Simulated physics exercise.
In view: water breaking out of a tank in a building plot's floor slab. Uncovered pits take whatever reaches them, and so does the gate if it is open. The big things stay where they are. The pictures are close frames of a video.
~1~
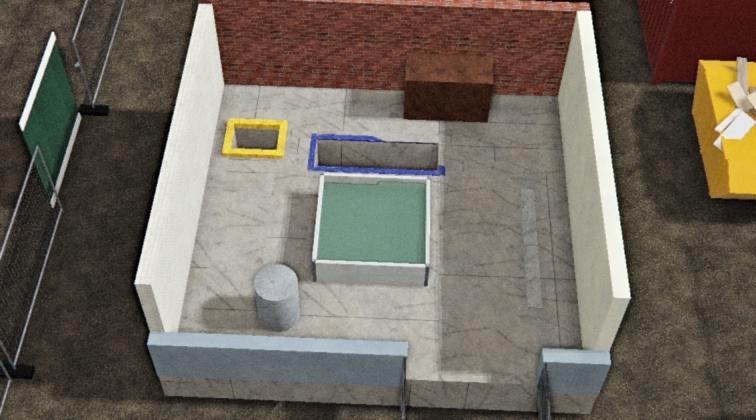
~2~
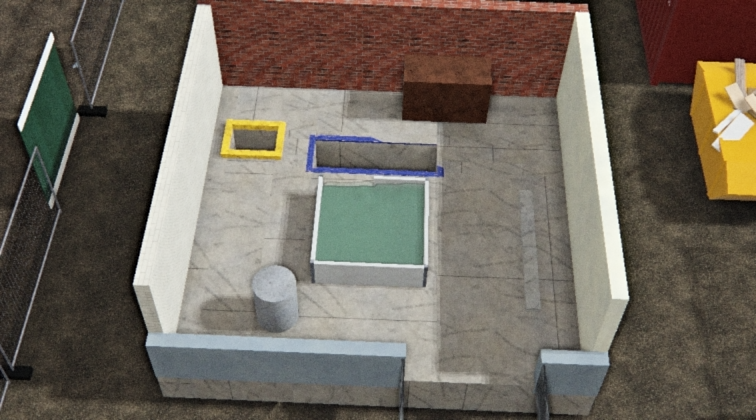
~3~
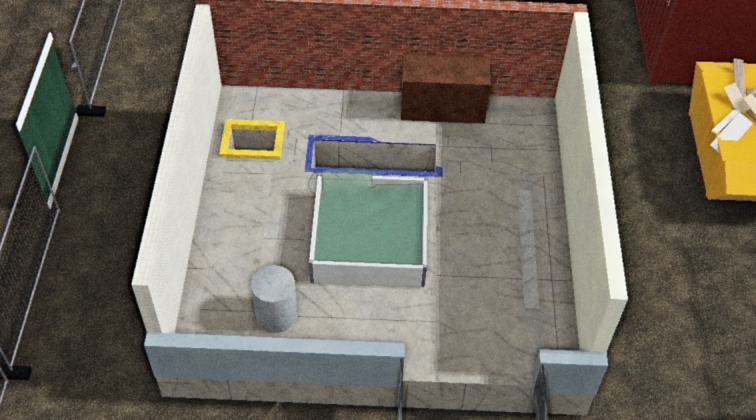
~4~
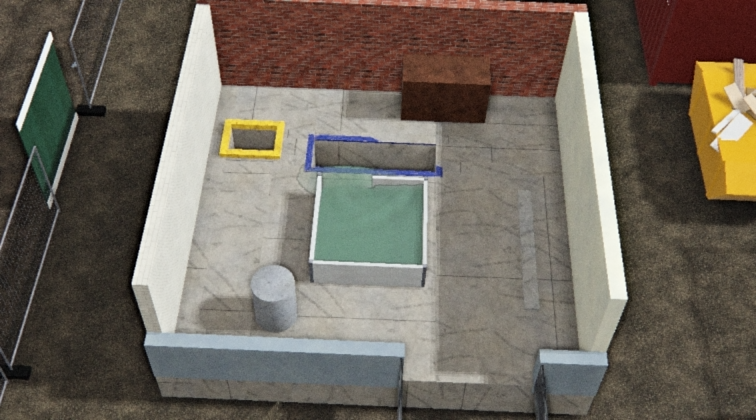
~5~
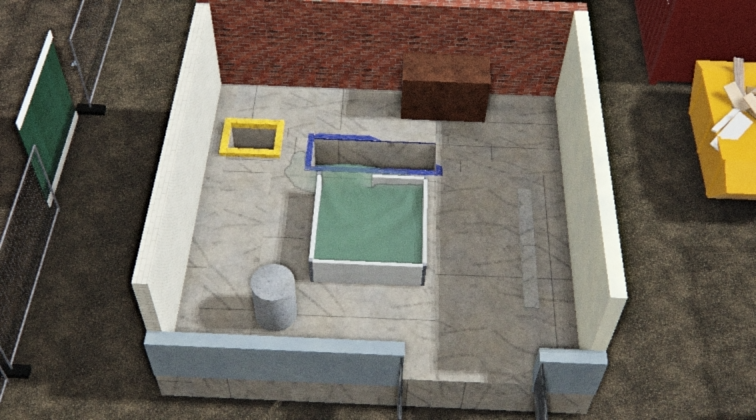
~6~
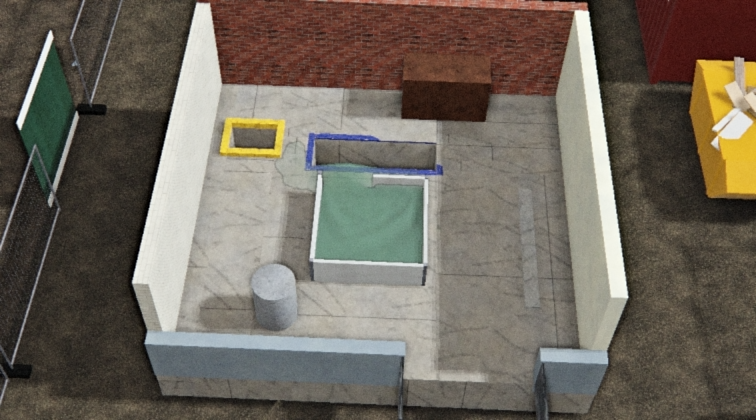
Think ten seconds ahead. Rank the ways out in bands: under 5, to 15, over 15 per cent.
In the end: The gate takes less than 5 %; the yellow pit takes less than 5 %; the blue pit takes more than 15 %.
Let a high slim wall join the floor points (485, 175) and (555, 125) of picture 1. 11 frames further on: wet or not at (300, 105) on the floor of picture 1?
Answer: Awash.
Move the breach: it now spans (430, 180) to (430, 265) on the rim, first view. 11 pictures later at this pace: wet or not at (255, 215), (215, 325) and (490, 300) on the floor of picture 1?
In turn: Free of water, not flooded, covered.
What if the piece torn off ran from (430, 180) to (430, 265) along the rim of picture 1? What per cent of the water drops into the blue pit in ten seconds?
Parts in a hundred: Blue 12.
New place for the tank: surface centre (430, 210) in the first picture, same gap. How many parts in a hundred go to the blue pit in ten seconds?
Roughly, in per cent: Blue 80.
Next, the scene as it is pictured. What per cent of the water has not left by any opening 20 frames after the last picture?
I make it 54 per cent.
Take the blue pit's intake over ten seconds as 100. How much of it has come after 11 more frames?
Near 45 in a hundred.
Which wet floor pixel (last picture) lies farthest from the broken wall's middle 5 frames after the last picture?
Near (290, 122).
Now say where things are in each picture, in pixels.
The open tank at (373, 221) is whole and still, in the first picture.
Water pours out on the open tank's far side and has run to a hidden place, in the second picture.
Water pours out on the open tank's far side and has run to (373, 172), in the third picture.
The front is at (309, 167), out from the gap on the open tank's far side, in the fourth picture.
Water pours out on the open tank's far side and has run to (300, 160), in the fifth picture.
The front is at (299, 148), out from the gap on the open tank's far side, in the sixth picture.
A moment on, water covers 5 % of the floor; the gate 0 %, the yellow pit 0 %, the blue pit 18 %.
Next, water covers 5 % of the floor; the gate 0 %, the yellow pit 0 %, the blue pit 32 %.
Then, water covers 10 % of the floor; the gate 0 %, the yellow pit 0 %, the blue pit 45 %.
Later, water covers 10 % of the floor; the gate 0 %, the yellow pit 0 %, the blue pit 61 %.
In the end, water covers 10 % of the floor; the gate 0 %, the yellow pit 0 %, the blue pit 73 %.
